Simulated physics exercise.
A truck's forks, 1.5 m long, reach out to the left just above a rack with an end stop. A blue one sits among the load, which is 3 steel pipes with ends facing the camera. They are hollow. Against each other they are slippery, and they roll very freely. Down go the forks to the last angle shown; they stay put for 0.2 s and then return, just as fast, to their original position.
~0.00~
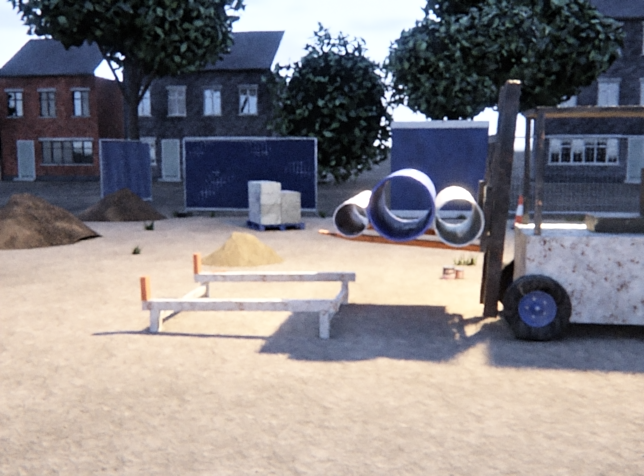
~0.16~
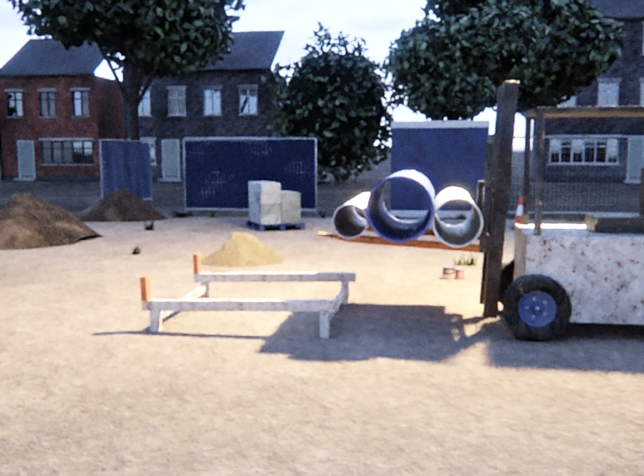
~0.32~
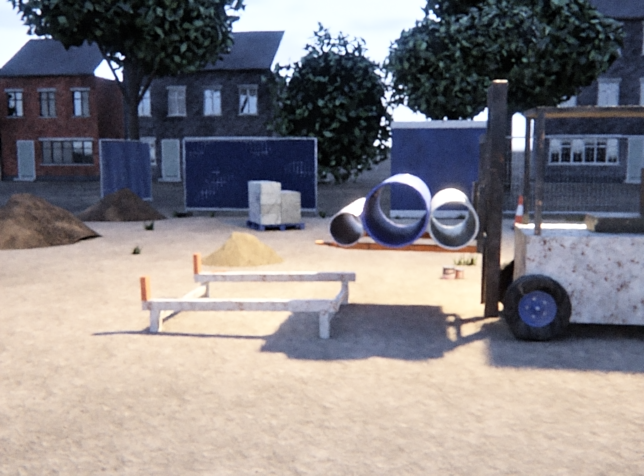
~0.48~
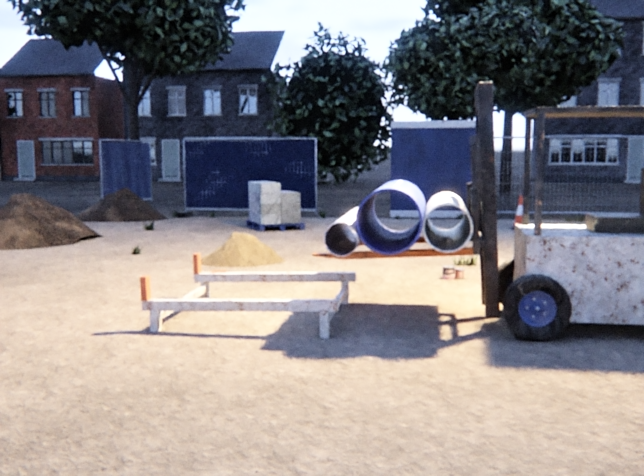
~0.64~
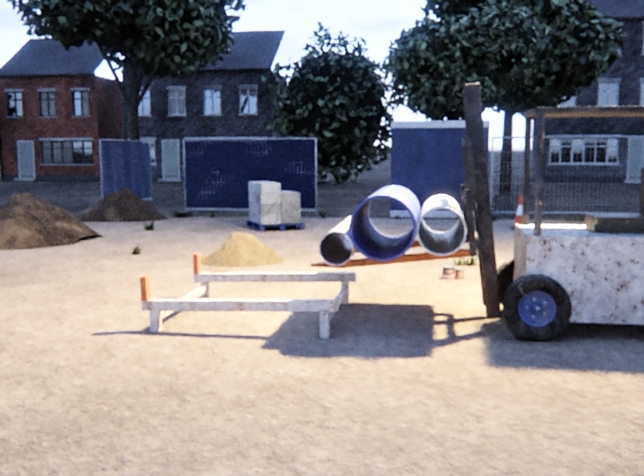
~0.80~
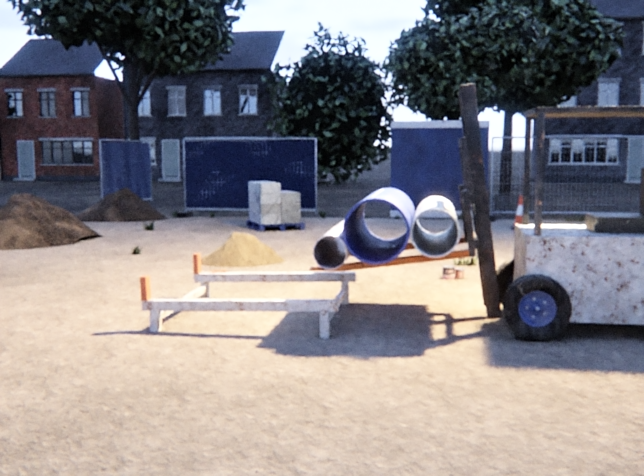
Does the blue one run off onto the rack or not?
It is going to depart the forks.
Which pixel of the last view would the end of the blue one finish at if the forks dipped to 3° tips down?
Near pixel (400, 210).
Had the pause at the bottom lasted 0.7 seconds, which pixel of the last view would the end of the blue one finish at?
It would finish close to (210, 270) in the last picture.
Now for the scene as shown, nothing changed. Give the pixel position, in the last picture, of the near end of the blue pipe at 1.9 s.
Estimated pixel position: About (307, 202).
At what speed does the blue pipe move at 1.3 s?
About 0.8 m/s.
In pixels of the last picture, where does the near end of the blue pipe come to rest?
Around (206, 269).
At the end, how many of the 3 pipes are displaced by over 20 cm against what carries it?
That makes 2 in total.
After 1.3 s, blue is on the forks, 40 cm from the tips, rolling left; 1 gone from the forks.
After 1.9 s, blue is on the rack, 165 cm from the rack's far end, rolling left; 2 gone from the forks.
At rest (6.0 s), blue is on the rack, 65 cm from the rack's far end; 2 gone from the forks.
